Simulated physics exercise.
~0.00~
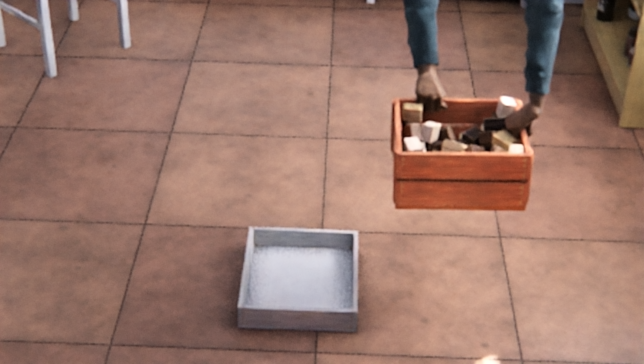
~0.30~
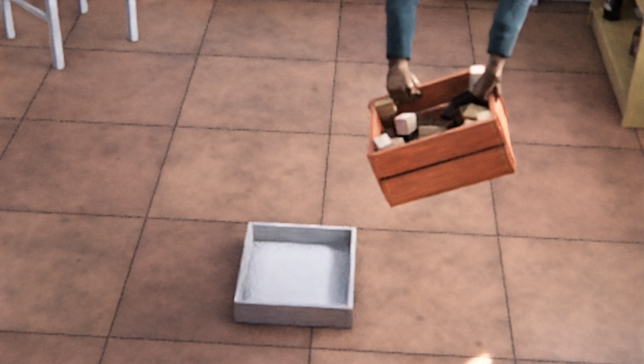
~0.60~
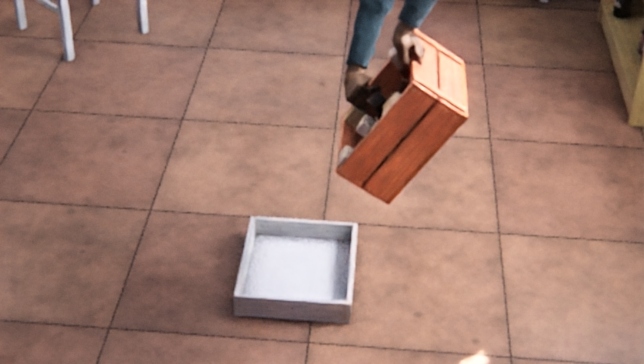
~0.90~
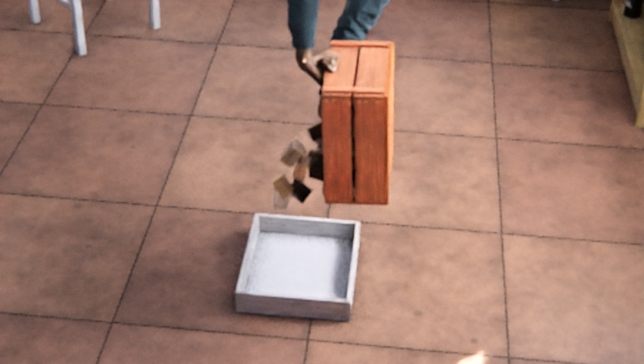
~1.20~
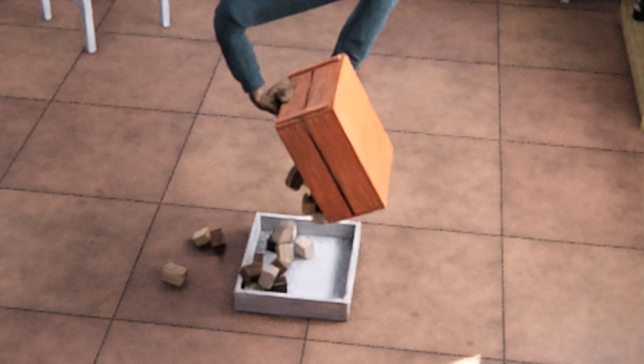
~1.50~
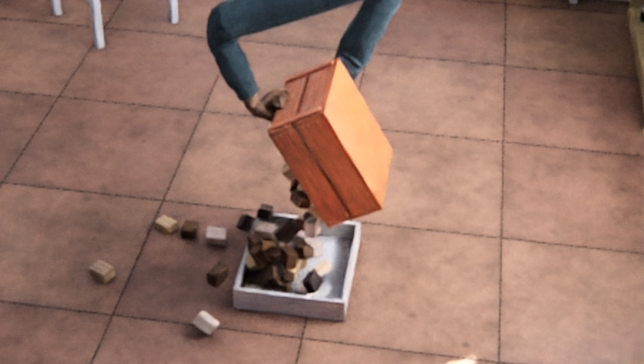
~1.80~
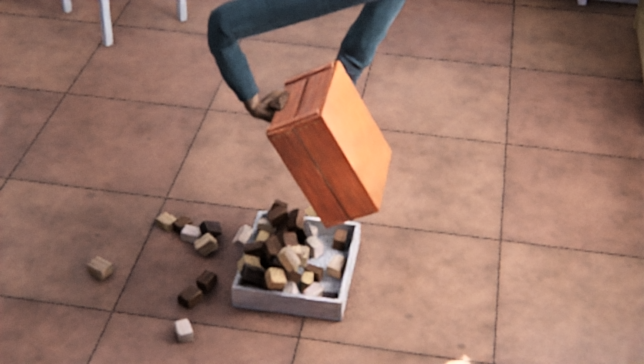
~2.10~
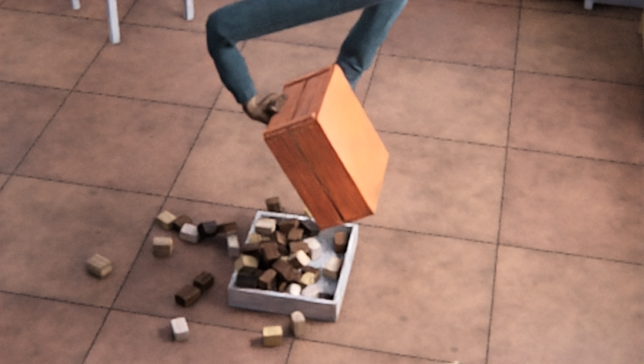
At first, two hands hold an orange wooden box filled with loose wooden blocks above a tiled floor, up and to the right of a shallow white box. The hands carry it left and tip it steeply toward the white box. Dark and pale blocks begin to tumble out, some dropping into the white box and a few landing on the tiles to its left. The orange box tilts further and the rest pour down in a heap. By the end, it hangs tipped over the well-filled white box, with a smaller share of blocks scattered on the floor, mostly to the left.
